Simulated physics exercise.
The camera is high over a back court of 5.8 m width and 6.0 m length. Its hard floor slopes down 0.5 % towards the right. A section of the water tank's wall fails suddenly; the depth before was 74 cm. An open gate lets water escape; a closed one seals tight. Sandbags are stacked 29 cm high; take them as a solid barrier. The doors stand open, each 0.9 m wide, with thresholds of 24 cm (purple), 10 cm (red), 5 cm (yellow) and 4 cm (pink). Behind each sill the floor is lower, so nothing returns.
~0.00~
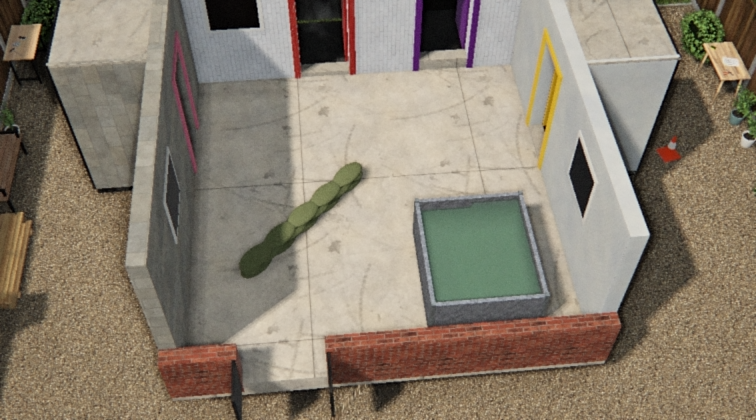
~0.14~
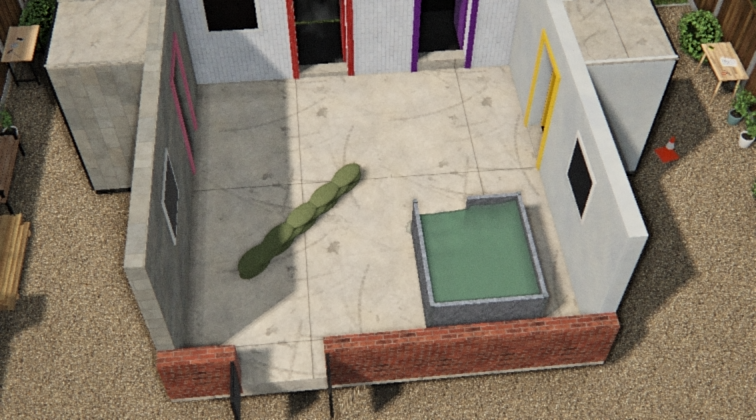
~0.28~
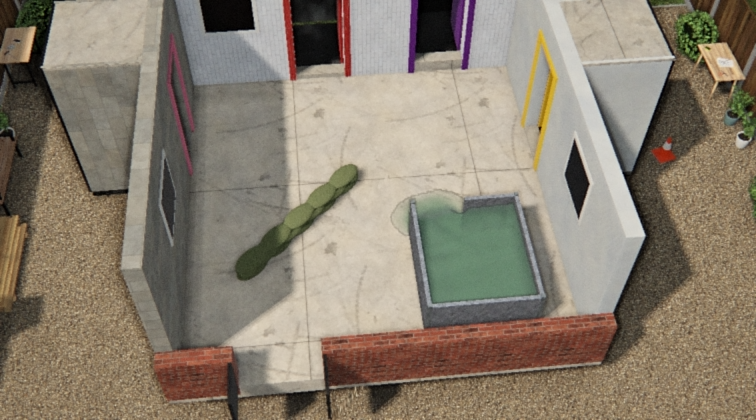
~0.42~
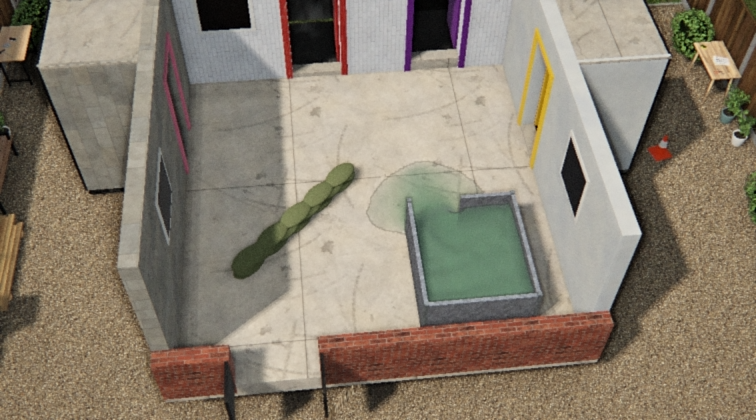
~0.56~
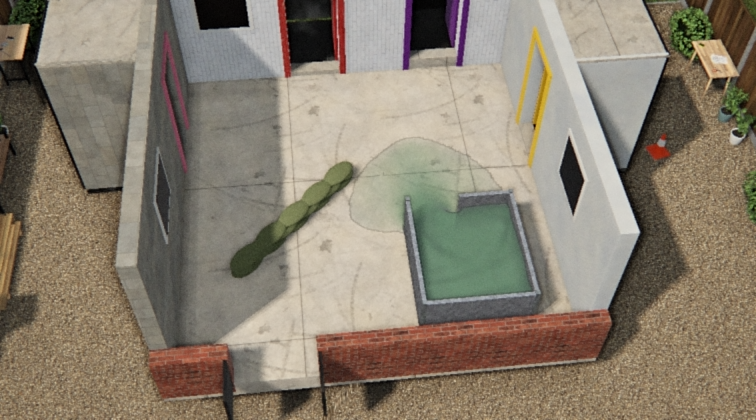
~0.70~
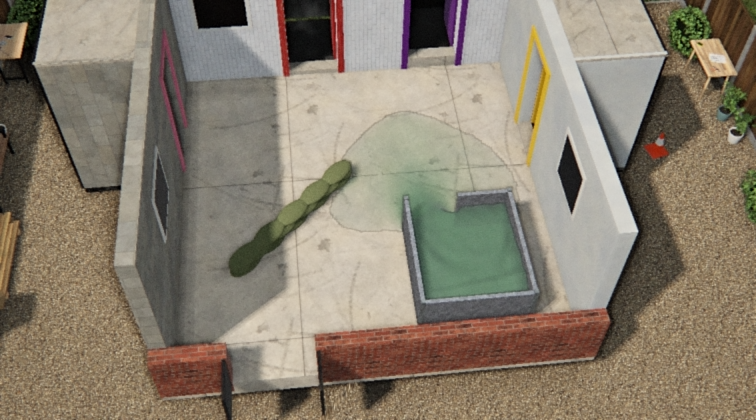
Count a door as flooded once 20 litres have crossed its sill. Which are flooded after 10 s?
Door by door: At the purple door it keeps below the limit; at the red door it exceeds the limit; at the yellow door it passes the limit; at the pink door it goes over the limit.
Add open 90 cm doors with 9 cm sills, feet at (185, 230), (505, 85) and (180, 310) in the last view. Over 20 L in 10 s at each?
In turn: Below, over, under.
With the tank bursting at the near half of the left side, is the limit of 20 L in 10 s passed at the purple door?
Against that limit: Purple under.
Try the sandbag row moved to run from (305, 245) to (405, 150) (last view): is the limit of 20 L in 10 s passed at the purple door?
Against that limit: Purple under.
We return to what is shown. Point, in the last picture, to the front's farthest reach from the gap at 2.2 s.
Around (217, 86).
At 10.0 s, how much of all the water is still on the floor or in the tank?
Roughly 88 in a hundred.
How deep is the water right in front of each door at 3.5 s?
Depths in cm: Purple 17, red 15, yellow 7, pink 4.
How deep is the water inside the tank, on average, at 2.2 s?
About 38 cm.
After 1.4 s water covers 35 % of the floor and is deepest (33 cm) near (418, 221); purple door 17 cm at the sill, 0 L in, red door 5 cm at the sill, 0 L in, yellow door 7 cm at the sill, 0 L in, pink door not reached.
After 2.2 s water covers 45 % of the floor and is deepest (32 cm) near (488, 69); purple door 24 cm at the sill, 0 L in, red door 23 cm at the sill, 20 L in, yellow door 7 cm at the sill, 1 L in, pink door not reached.
After 3.5 s water covers 50 % of the floor and is deepest (20 cm) near (197, 88); purple door 17 cm at the sill, 0 L in, red door 15 cm at the sill, 68 L in, yellow door 7 cm at the sill, 4 L in, pink door 4 cm at the sill, 0 L in.
After 6.0 s water covers 75 % of the floor and is deepest (16 cm) near (187, 102); purple door 9 cm at the sill, 0 L in, red door 9 cm at the sill, 81 L in, yellow door 10 cm at the sill, 37 L in, pink door 7 cm at the sill, 8 L in.
After 10.0 s water covers 90 % of the floor and is deepest (10 cm) near (573, 336); purple door 6 cm at the sill, 0 L in, red door 8 cm at the sill, 81 L in, yellow door 6 cm at the sill, 62 L in, pink door 6 cm at the sill, 40 L in.
